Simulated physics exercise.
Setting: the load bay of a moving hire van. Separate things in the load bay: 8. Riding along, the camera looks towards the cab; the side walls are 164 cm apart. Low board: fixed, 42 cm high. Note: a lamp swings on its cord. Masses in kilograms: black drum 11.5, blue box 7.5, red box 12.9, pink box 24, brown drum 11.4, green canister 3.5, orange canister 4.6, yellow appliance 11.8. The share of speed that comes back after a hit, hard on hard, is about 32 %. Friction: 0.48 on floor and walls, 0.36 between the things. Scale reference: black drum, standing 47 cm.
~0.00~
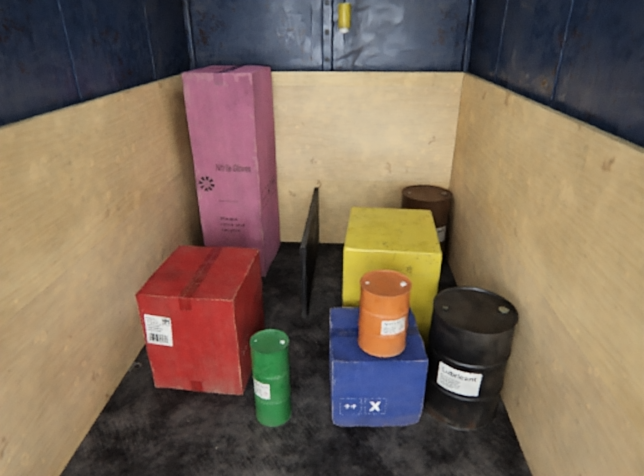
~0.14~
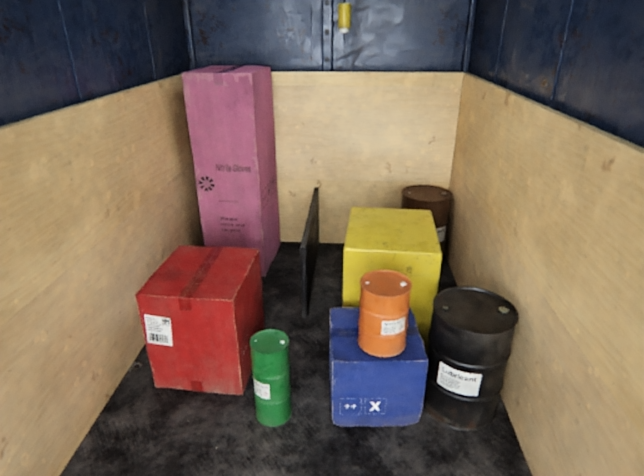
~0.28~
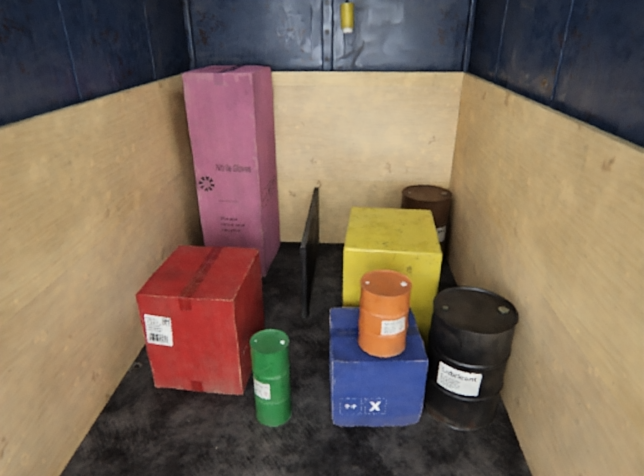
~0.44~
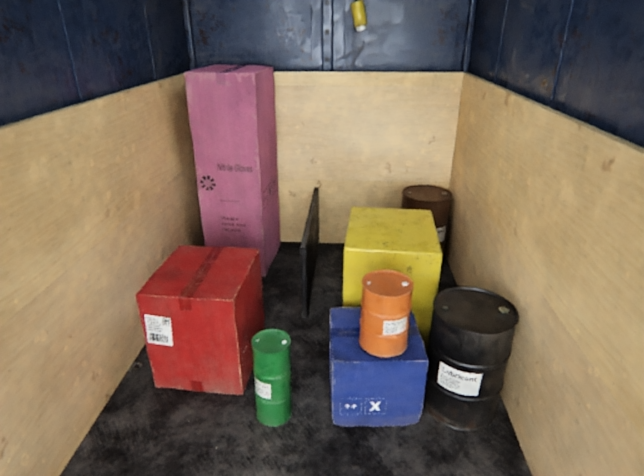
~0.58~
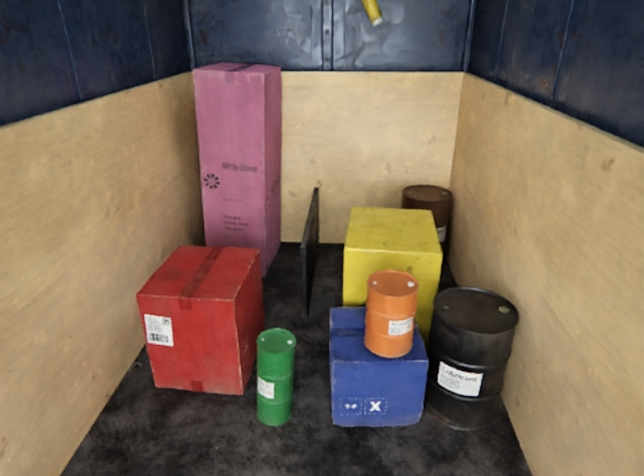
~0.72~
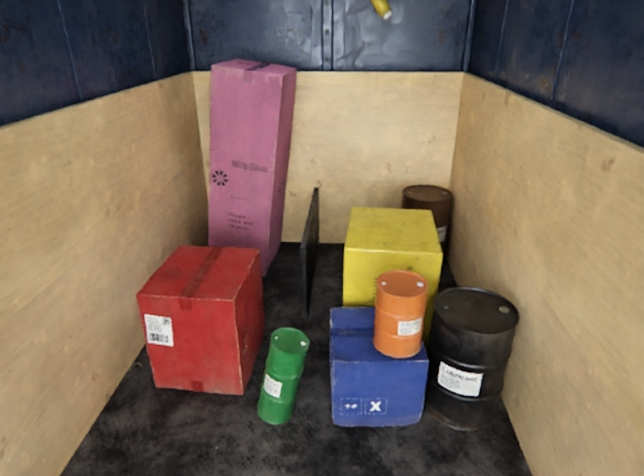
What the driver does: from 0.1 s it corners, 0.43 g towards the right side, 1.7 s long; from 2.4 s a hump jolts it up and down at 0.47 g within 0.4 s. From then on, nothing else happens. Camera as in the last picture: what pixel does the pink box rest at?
Near (353, 174) in pixels.
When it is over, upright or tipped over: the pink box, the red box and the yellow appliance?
The pink box tips over; the red box keeps standing; the yellow appliance keeps standing.
Around 0.92 s, force 0.43 g right; pink box at 21° to upright near (274, 169); green canister at 28° to upright; orange canister shifted 11 cm.
Around 1.22 s, force 0.43 g right; pink box at 67° to upright near (309, 172); green canister at 32° to upright; orange canister shifted 13 cm.
Around 1.62 s, force 0.31 g right; pink box on its side near (354, 174); green canister at 34° to upright; orange canister shifted 13 cm.
Around 2.22 s, steady run; pink box on its side near (353, 174); green canister on its side; orange canister shifted 13 cm.
Finally (3.8 s), on their side or leaning hard in the load bay, pink box and green canister; the other 6 still in place (within 15 cm). Final places as that camera would see them, pink box near (353, 174).
